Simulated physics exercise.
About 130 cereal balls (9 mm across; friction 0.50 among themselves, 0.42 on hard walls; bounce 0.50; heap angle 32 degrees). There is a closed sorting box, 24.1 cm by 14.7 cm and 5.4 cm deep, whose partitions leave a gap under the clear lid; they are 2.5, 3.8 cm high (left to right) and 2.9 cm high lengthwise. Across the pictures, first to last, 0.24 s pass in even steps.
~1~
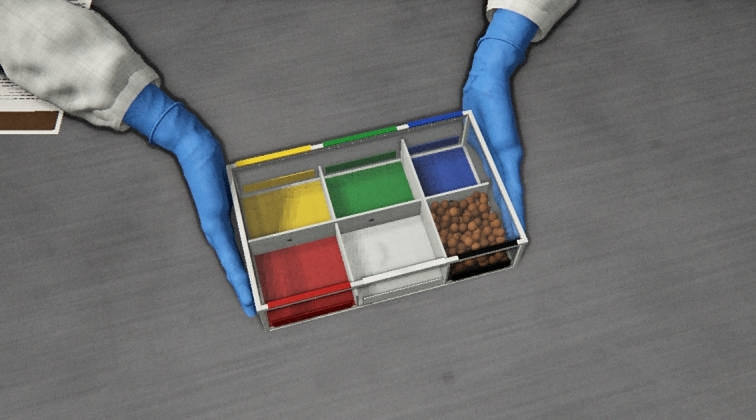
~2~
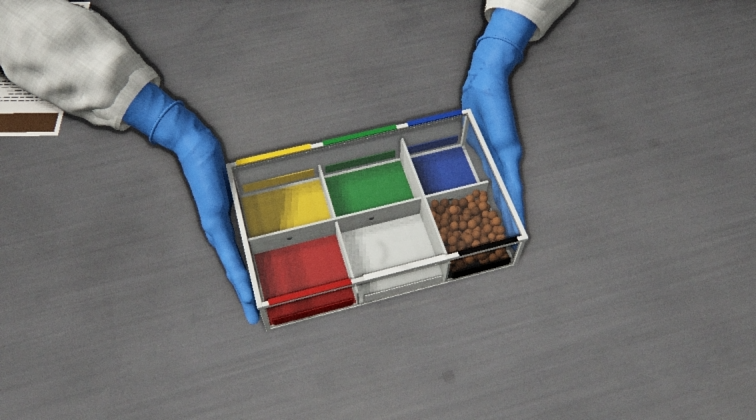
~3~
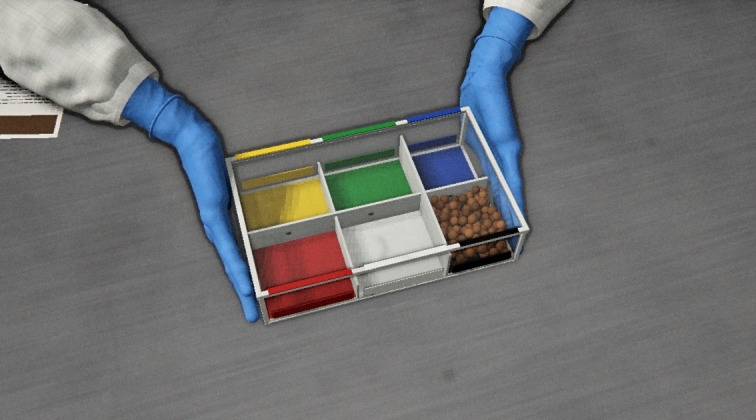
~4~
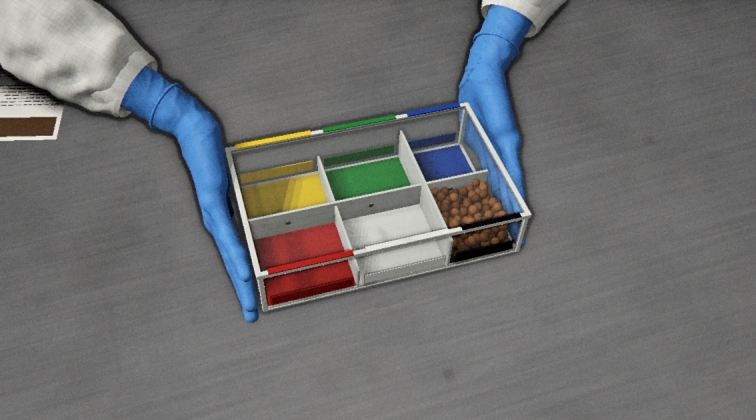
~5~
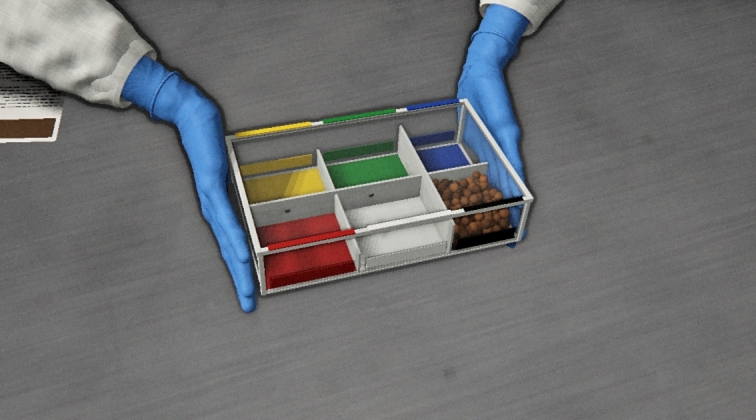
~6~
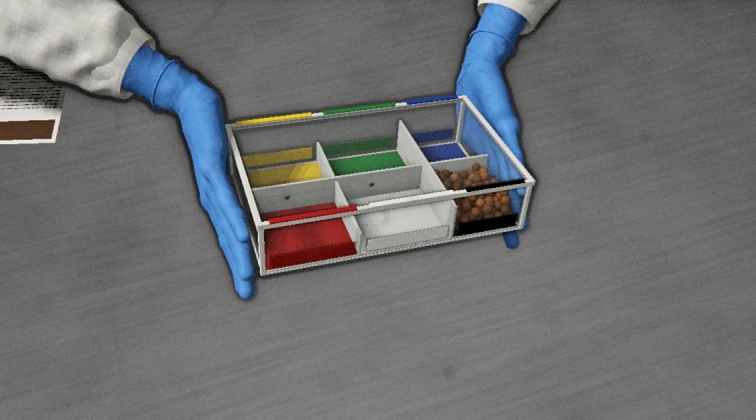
Over a grey surface, two blue-gloved hands gradually tilt a clear sectioned box of brown balls.
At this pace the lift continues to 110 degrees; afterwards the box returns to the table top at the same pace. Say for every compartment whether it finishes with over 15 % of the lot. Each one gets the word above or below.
Results: Red below; blue above; green below; yellow below; white below; black above.
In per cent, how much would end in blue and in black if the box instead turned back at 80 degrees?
Shares: Blue 45, black 55, per cent.
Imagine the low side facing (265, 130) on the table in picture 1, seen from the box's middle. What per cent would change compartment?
Around 95 percent of them.
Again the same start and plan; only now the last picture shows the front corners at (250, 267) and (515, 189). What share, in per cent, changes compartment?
Roughly 100 per cent.
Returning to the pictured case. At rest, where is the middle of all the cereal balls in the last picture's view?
Close to pixel (450, 168).
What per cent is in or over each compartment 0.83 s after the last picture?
In per cent: Red 0, blue 55, green 0, yellow 0, white 0, black 45.
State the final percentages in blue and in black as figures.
Blue: 75; black: 25.
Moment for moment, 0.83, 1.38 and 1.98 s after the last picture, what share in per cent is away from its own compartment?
In order: 55, then 70, then 75.
Then, 0.83 s after the last picture, tilt 109 degrees; blue 55 %, black 45 %.
Then, 1.38 s after the last picture, tilt 47 degrees; blue 70 %, black 30 %.
Then, 1.98 s after the last picture, tilt 0 degrees; blue 75 %, black 25 %.
In the end, red 0 %, blue 75 %, green 0 %, yellow 0 %, white 0 %, black 25 %.
